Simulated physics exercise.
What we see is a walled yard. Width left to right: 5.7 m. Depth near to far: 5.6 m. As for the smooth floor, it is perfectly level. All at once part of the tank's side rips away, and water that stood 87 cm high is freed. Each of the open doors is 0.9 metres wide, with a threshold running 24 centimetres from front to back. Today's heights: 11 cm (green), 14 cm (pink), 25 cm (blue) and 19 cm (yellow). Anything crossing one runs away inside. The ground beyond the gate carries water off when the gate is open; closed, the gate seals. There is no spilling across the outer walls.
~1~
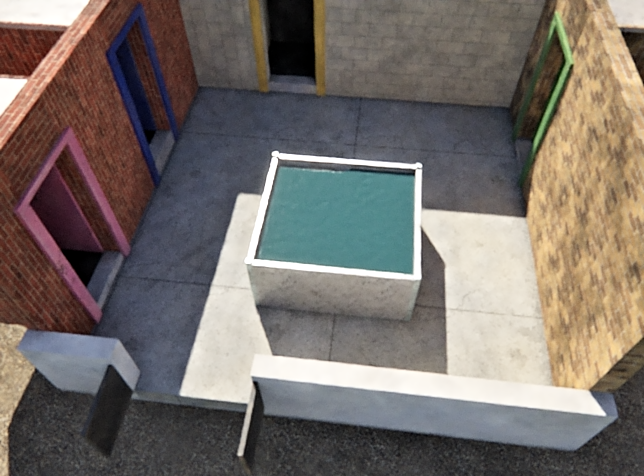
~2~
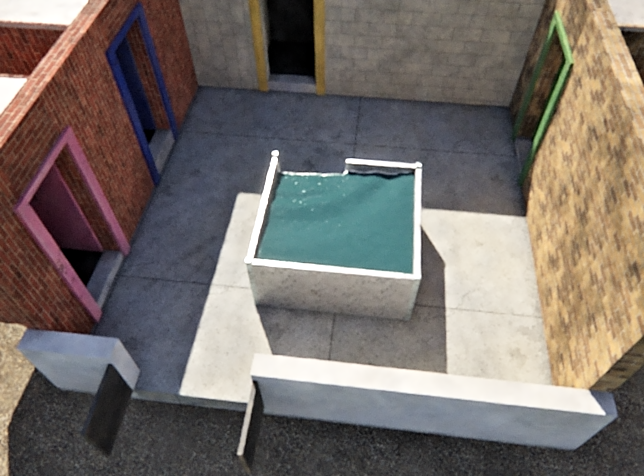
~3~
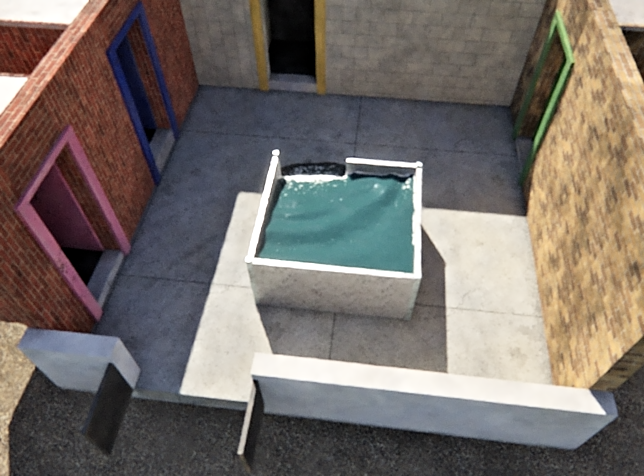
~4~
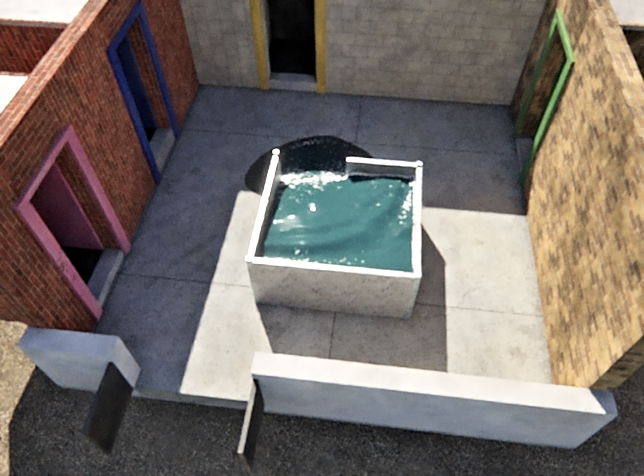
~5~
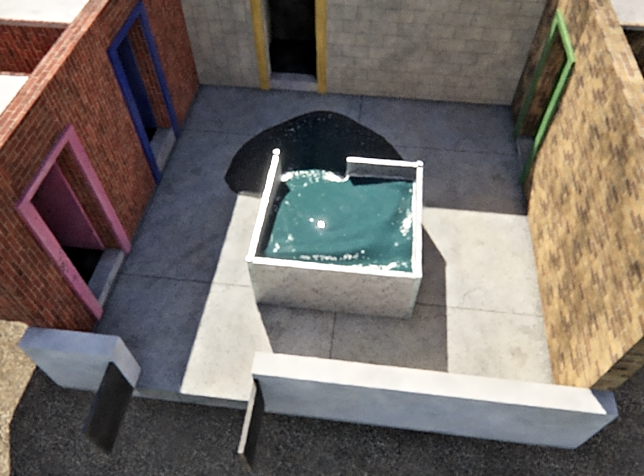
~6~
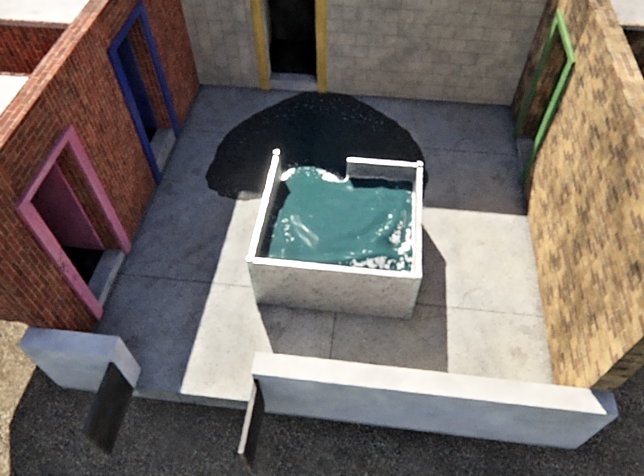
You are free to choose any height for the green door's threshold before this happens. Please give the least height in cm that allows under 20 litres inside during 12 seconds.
It would have to be roughly 11.5 cm high.
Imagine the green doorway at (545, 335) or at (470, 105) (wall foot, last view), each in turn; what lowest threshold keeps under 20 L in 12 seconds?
Roughly 8.0 and 13.5 cm.
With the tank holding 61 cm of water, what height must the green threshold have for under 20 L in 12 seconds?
Roughly 7.5 centimetres.
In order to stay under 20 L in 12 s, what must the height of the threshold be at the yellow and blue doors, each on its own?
Close to 31 cm (yellow) and close to 8.5 cm (blue).
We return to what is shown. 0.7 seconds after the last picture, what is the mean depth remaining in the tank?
About 55 cm.
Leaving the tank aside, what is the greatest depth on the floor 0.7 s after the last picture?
It gets to close to 41 centimetres there.
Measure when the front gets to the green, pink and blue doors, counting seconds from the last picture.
Green = 1.4 s, pink = 3.0 s, blue = 0.5 s.
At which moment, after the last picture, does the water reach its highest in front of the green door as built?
Peak time: About 2.8 s.
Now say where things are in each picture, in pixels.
In the first picture, the tank at (340, 215) is whole and still, 87 cm deep; the green door at (537, 111) is dry.
In the second picture, the front is at a hidden place, 0.4 m from the gap on the far side; 0.3 m2 of floor is wet, 87 cm left at the back.
In the third picture, the gap is on the far side, the front 0.9 m out at a hidden place; the back of the tank holds 87 cm.
In the fourth picture, the front is at (319, 139), 1.5 m from the gap on the far side; 2.2 m2 of floor is wet, 82 cm left at the back.
In the fifth picture, the gap is on the far side, the front 2.1 m out at (324, 114); the back of the tank holds 74 cm.
In the sixth picture, the front is at (315, 92), 2.7 m from the gap on the far side; 6.5 m2 of floor is wet, 74 cm left at the back; 1.7 m in a straight line remain to the green door at (539, 109).
Then, 0.7 s after the last picture water covers 40 % of the floor, deepest (41 cm) near (305, 193); it has not reached the green door.
Then, 2.3 s after the last picture water covers 45 % of the floor, deepest (30 cm) near (200, 84); 14 cm at the green door, 1 litre in over its 11 cm threshold.
Then, 11.3 s after the last picture water covers 100 % of the floor, deepest (11 cm) near (515, 396); 6 cm at the green door, 20 litres in over its 11 cm threshold.
At the green door as built, the water peaked near 14 cm, 2.7 s after the last picture.
With a threshold of 9 cm, 43 litres would have come in within the 12 s; with 14 cm, 4 litres. So under 20 litres takes about 11.5 cm.
